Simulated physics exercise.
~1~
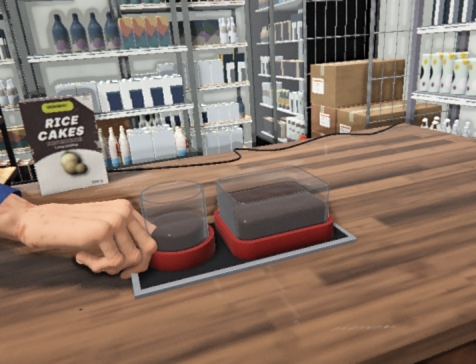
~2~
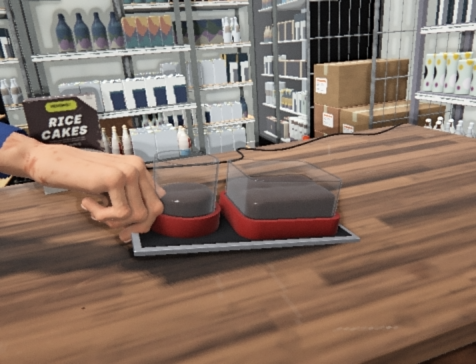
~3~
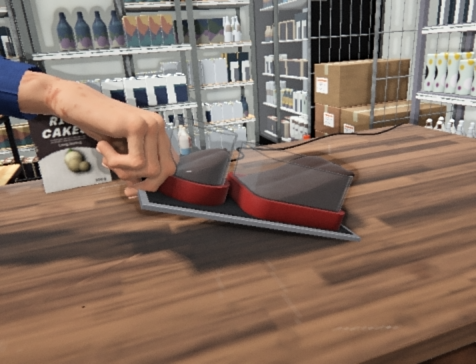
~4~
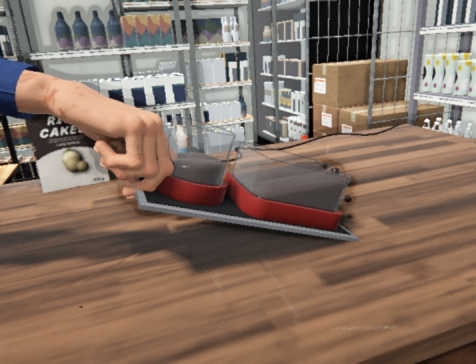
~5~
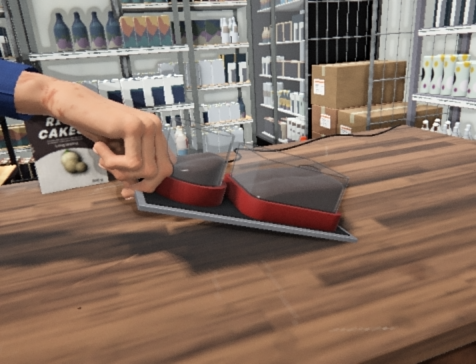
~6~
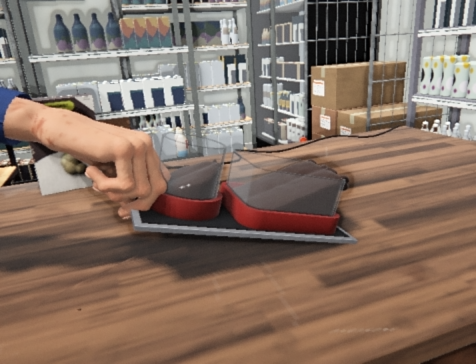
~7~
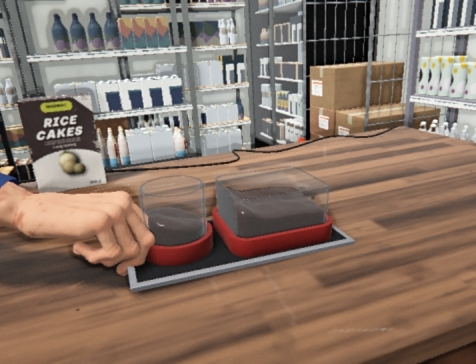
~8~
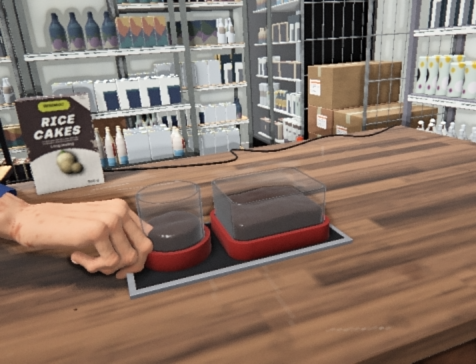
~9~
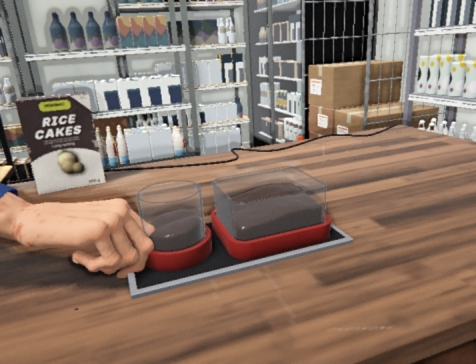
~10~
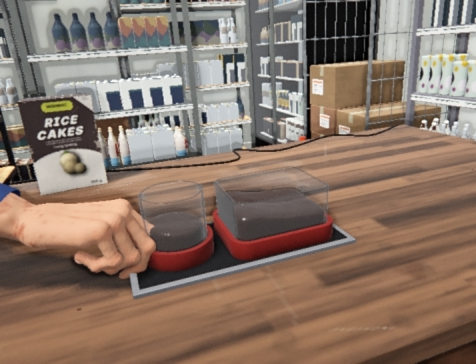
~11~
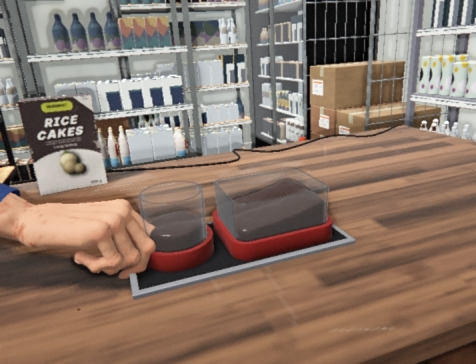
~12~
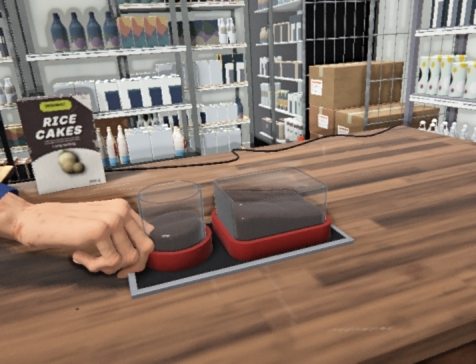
The clip shows a hand gripping the left edge of a tray holding two clear containers of dark liquid in red holders on a wooden worktop. The hand tilts the tray up, holds it briefly, then lowers it flat, with both containers still upright in place.
